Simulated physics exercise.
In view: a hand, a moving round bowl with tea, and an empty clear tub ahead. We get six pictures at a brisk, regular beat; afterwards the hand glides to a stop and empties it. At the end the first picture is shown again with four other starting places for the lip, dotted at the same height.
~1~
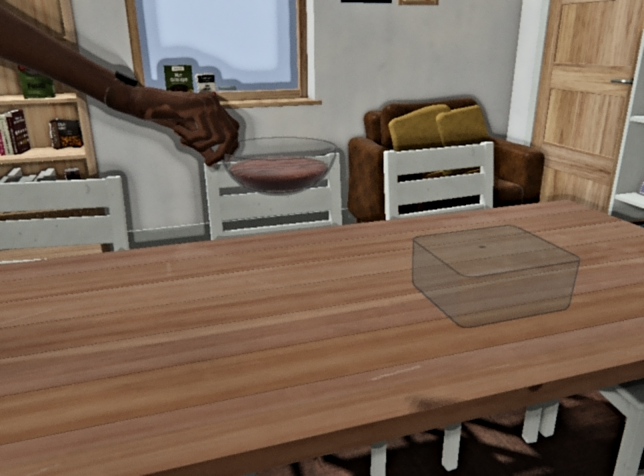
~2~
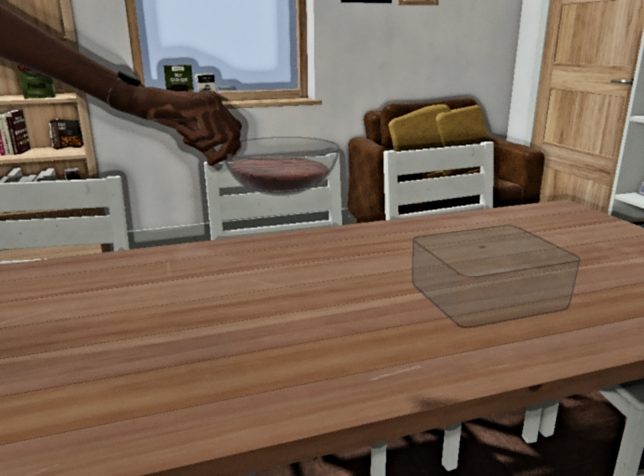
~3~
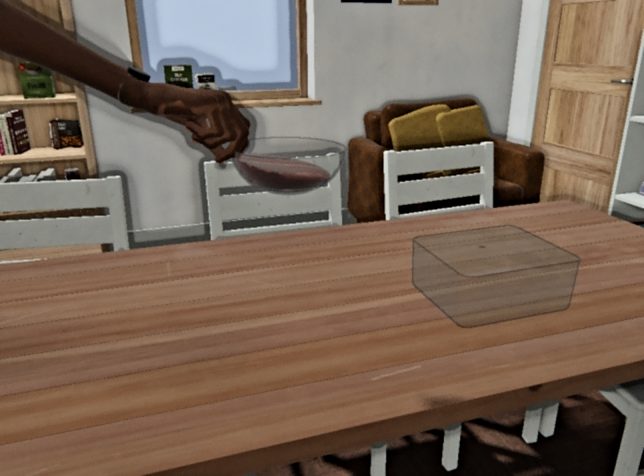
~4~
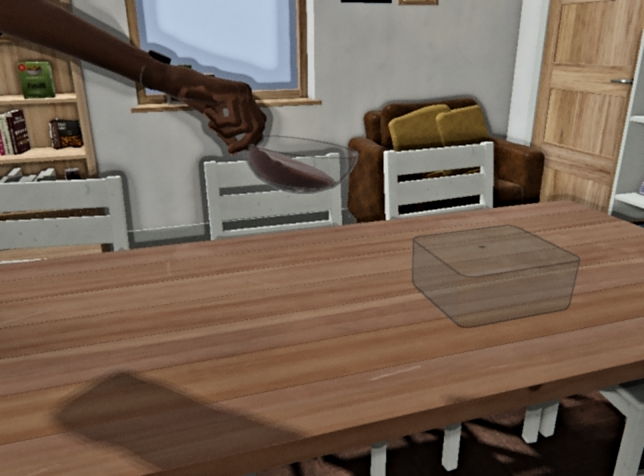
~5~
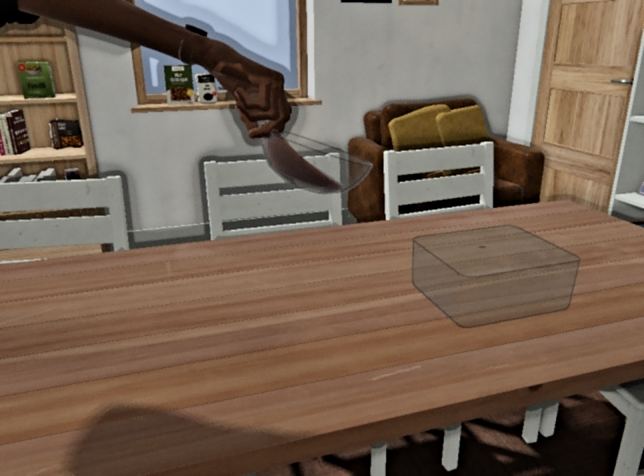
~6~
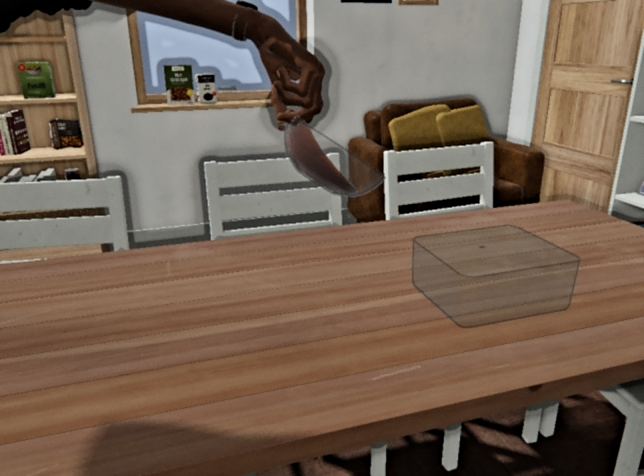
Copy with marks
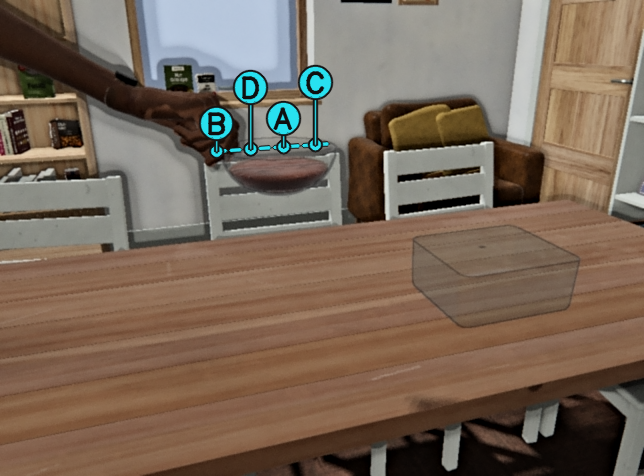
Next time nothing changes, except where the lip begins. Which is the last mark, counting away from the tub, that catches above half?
I would pick spot A.
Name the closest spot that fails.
D.
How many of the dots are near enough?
Two of the four.
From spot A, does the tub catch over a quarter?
Yes.
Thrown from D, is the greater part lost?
Yes, it does.
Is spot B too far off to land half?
Yes.
On the marked copy, A at (283, 146); B at (216, 151); C at (315, 144); D at (250, 149).
For spot A, about 68 % lands in the tub, 15 % falls short and 18 % goes beside or beyond.
For spot B, about 0 % lands in the tub, 94 % falls short and 6 % goes beside or beyond.
For spot C, about 69 % lands in the tub, 12 % falls short and 19 % goes beside or beyond.
For spot D, about 25 % lands in the tub, 69 % falls short and 6 % goes beside or beyond.
